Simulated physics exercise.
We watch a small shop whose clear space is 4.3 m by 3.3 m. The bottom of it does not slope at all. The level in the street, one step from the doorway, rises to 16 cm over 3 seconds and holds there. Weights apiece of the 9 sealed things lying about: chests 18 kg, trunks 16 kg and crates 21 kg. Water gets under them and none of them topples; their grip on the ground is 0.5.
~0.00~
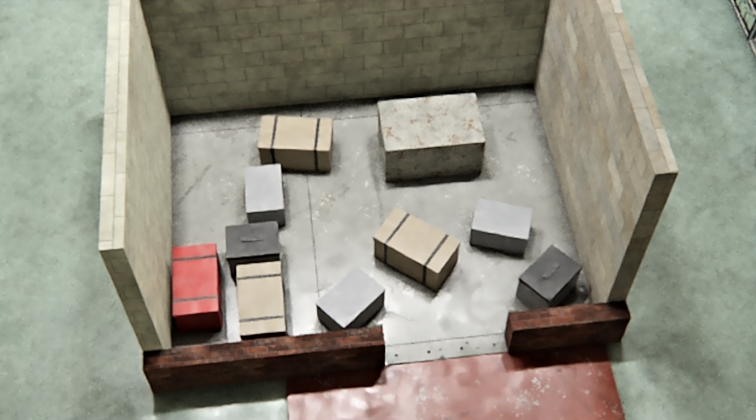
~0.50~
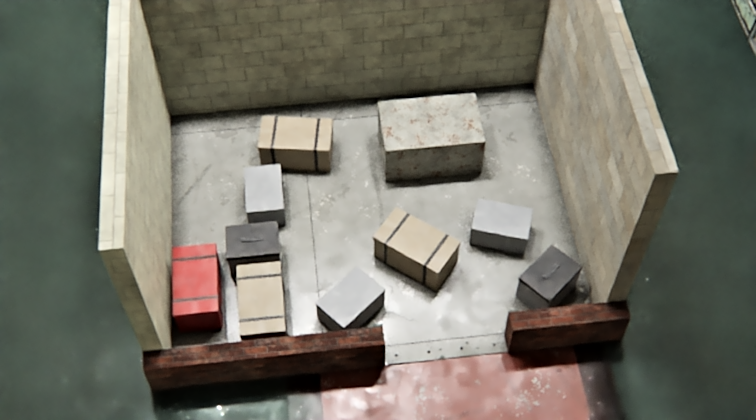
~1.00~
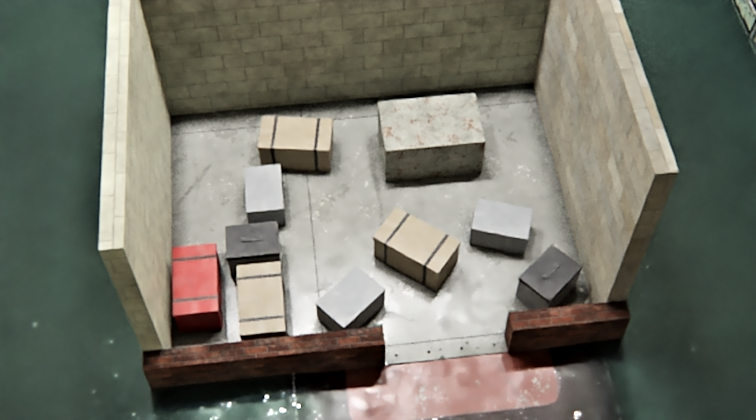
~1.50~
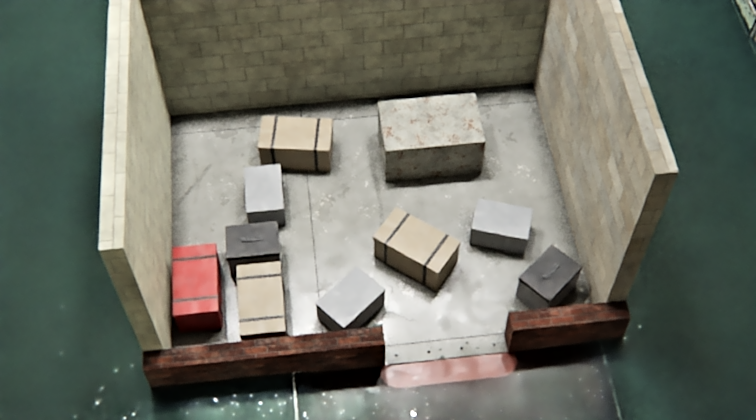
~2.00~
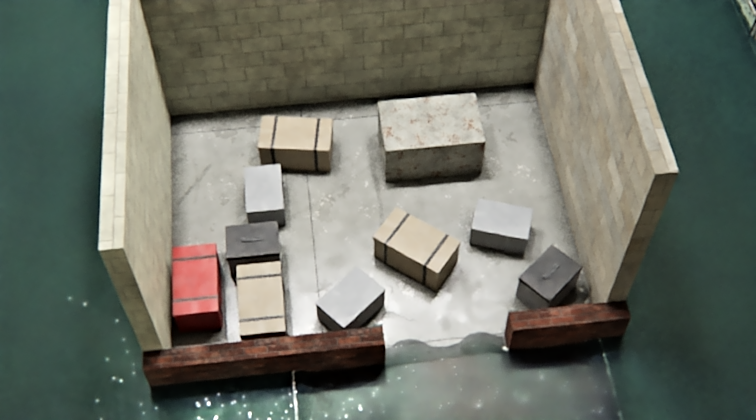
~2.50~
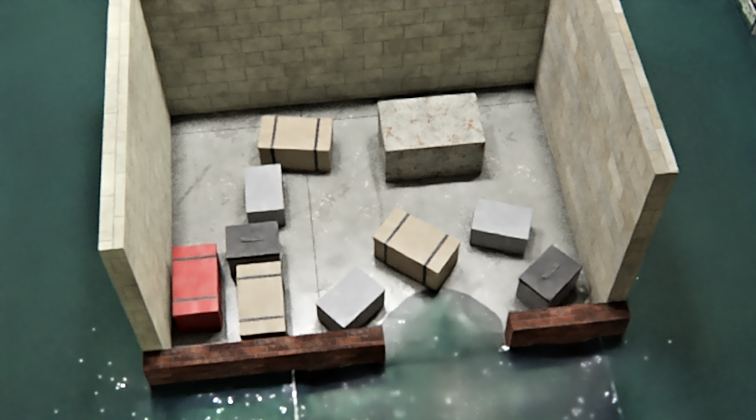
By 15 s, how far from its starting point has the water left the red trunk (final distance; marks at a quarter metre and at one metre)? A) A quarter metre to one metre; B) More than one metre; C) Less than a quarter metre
Option A: A quarter metre to one metre.
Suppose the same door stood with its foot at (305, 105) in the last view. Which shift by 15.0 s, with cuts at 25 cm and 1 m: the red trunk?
As for the red trunk, it winds up a long way off.
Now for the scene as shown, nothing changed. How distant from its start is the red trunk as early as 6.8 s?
I'd guess some 0 cm by then.
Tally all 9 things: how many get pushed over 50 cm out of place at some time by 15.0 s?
The answer here is 7.
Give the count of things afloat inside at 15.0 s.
9.
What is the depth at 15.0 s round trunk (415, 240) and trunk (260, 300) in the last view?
Roughly 13 and 11 cm.
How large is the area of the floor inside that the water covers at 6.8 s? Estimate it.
Some 10.5 m2 of it.
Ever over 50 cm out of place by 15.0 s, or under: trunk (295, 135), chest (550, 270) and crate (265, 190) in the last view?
Going one by one, I get above, within and above.
After 3.5 s the red trunk is near (195, 278), 0.0 m from its start, aground; 0 afloat.
After 6.8 s the red trunk is near (195, 278), 0.0 m from its start, aground; 0 afloat.
After 11.0 s the red trunk is near (200, 289), 0.1 m from its start, afloat; 5 afloat.
After 15.0 s the red trunk is near (245, 288), 0.5 m from its start, afloat; 9 afloat.
